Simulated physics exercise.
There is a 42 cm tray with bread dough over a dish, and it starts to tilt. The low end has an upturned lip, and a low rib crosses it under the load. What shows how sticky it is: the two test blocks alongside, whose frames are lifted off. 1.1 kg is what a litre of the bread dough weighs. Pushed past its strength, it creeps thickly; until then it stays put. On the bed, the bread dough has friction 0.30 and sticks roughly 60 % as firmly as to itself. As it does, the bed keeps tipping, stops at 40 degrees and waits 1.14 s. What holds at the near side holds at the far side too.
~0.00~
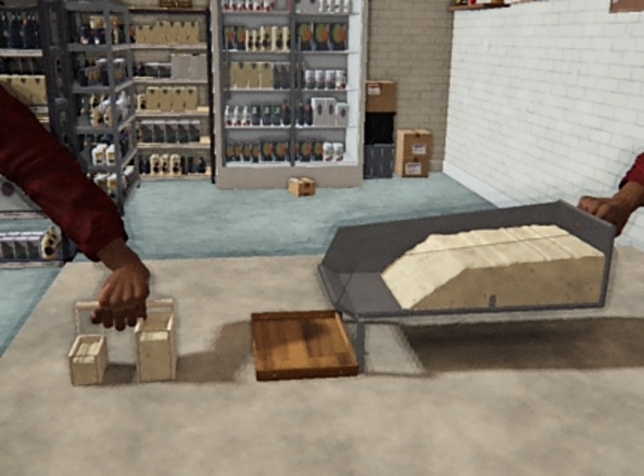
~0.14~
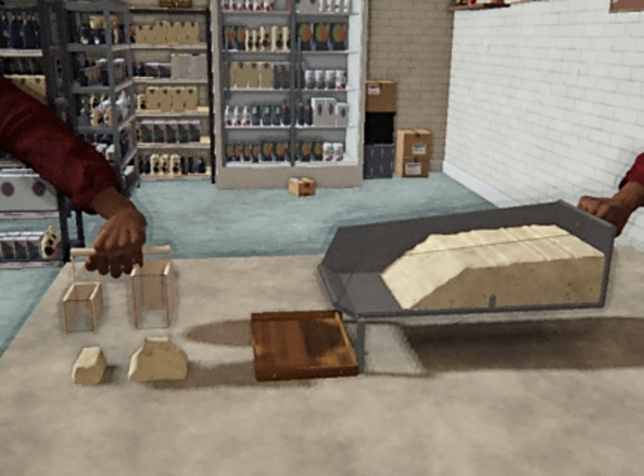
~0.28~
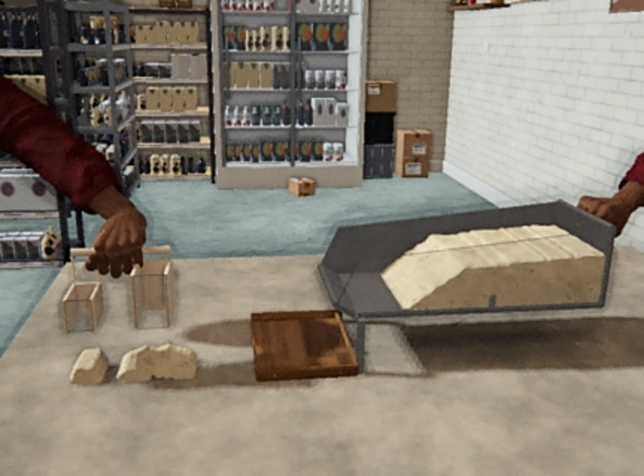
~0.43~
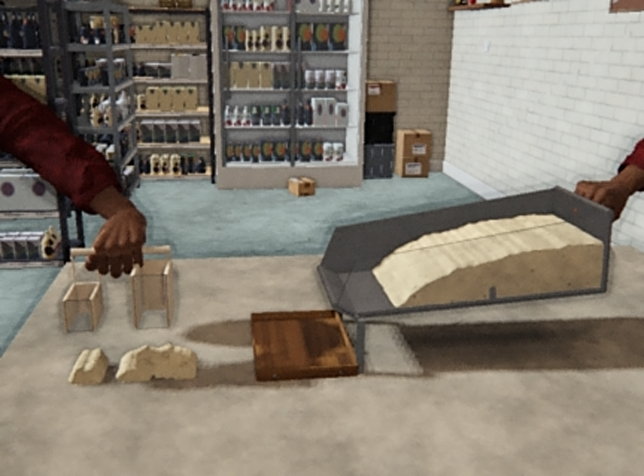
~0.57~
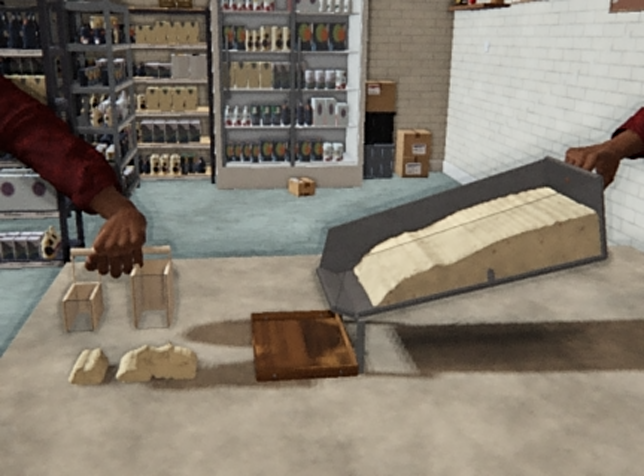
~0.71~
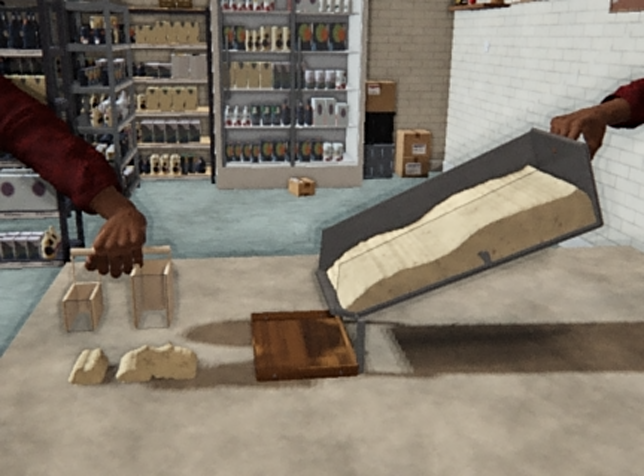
Two small blocks of pale dough slump and spread on the table as a hand lifts their clear molds away; then another hand raises the right end of a gray tray, and the dough inside creeps left toward its low end.
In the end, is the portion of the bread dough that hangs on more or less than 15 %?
It comes out lower than 15 %.
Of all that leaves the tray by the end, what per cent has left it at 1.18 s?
The figure is some 50 %.
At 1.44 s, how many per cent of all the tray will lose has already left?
Close to 90 in a hundred.
After 0.92 s, the tilt is 32 degrees and 91 % is on the bed.
After 1.18 s, the tilt is 40 degrees and 54 % is on the bed.
After 1.44 s, the tilt is 40 degrees and 18 % is on the bed.
After 1.69 s, the tilt is 40 degrees and 9 % is on the bed.
After 2.26 s, the tilt is 40 degrees and 9 % is on the bed.
